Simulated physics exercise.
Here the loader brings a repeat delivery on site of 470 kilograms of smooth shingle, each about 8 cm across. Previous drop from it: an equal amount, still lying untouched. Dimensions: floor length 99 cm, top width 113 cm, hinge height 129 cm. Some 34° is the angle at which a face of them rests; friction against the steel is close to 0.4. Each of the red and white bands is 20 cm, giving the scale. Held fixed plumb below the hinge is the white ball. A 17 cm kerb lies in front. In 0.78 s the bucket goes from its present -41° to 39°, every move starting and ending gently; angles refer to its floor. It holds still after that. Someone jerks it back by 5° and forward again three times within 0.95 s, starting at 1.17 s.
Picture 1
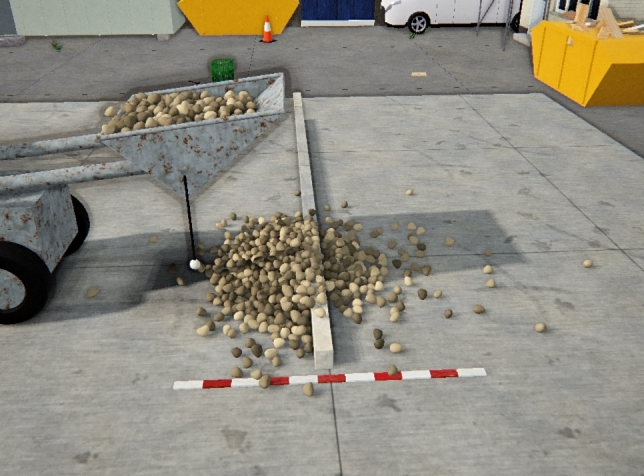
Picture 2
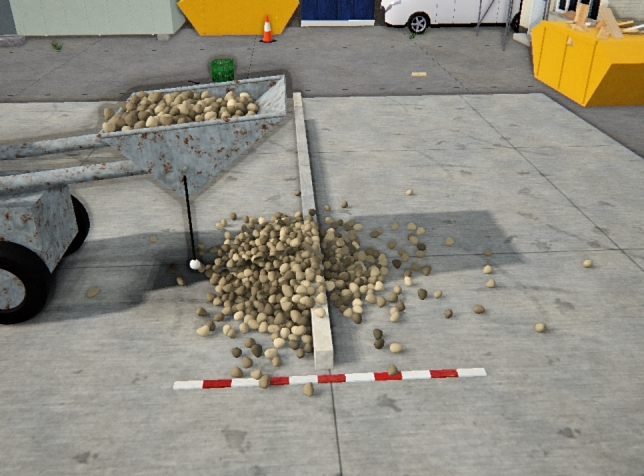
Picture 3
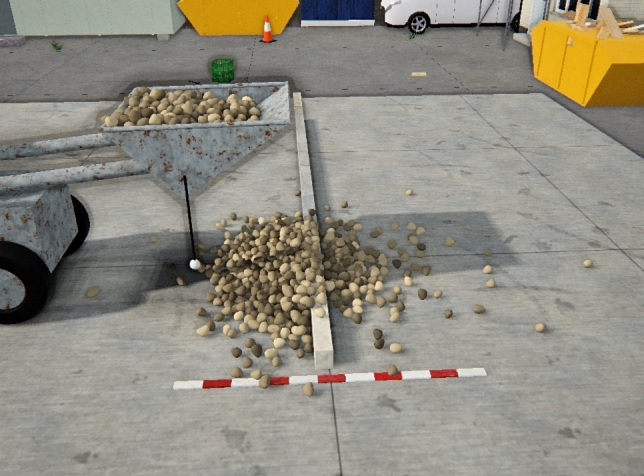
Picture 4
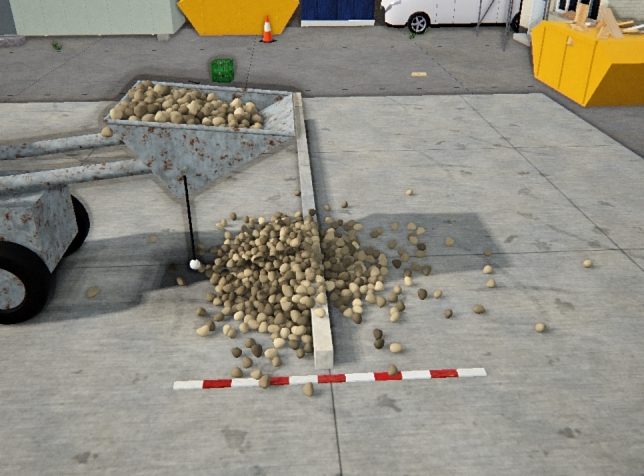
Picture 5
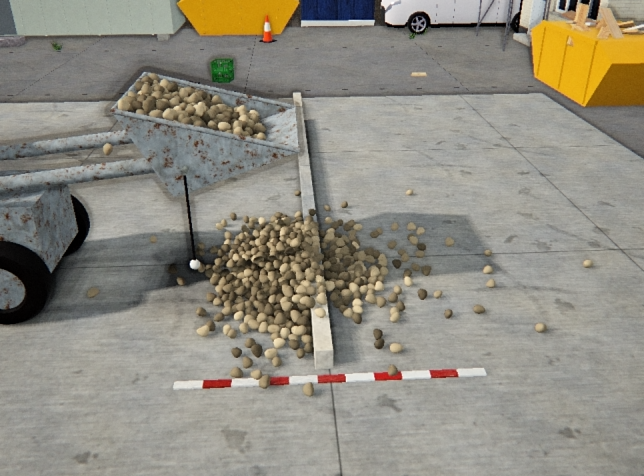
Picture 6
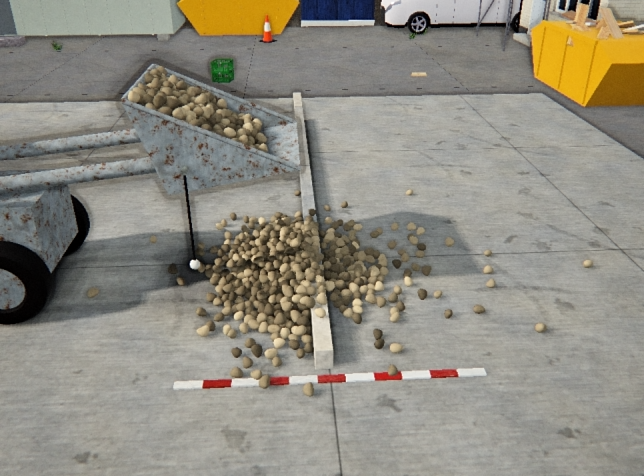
A rusty grey loader bucket heaped with round tan and brown stones tilts steadily forward at the left, its right-hand lip dipping while its back edge rises and the load shifts slightly inside. Below it, on a concrete yard seen from above, a still pile straddles a pale kerb behind a red-and-white strip. Yellow skips, an orange cone and a white vehicle stand behind, and the camera stays still.
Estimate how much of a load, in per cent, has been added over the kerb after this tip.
Roughly 76 per cent of a load has been added.
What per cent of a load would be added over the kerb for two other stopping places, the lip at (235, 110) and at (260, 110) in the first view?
Some 25 percent, and then 50 percent.
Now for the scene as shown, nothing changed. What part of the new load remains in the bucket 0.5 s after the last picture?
Some 75 %, roughly, is held.
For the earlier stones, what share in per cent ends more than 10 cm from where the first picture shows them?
Roughly 25 per cent of them.
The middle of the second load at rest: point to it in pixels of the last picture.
The middle lies near (357, 262) in the last picture.
Then, 0.2 s after the last picture the floor is at 26°; in per cent of one load, 100 in the bucket, 78 on this side of the kerb, 23 over the kerb; the foremost stones are at (488, 263).
Then, 0.5 s after the last picture the floor is at 39°; in per cent of one load, 77 in the bucket, 101 on this side of the kerb, 23 over the kerb; the foremost stones are at (488, 263).
Then, 2.2 s after the last picture the floor is at 39°; in per cent of one load, 0 in the bucket, 102 on this side of the kerb, 99 over the kerb; the foremost stones are at (555, 288).
Then, 5.0 s after the last picture the floor is at 39°; in per cent of one load, 0 in the bucket, 102 on this side of the kerb, 99 over the kerb; the foremost stones are at (555, 288). Net gain over the kerb, 76.
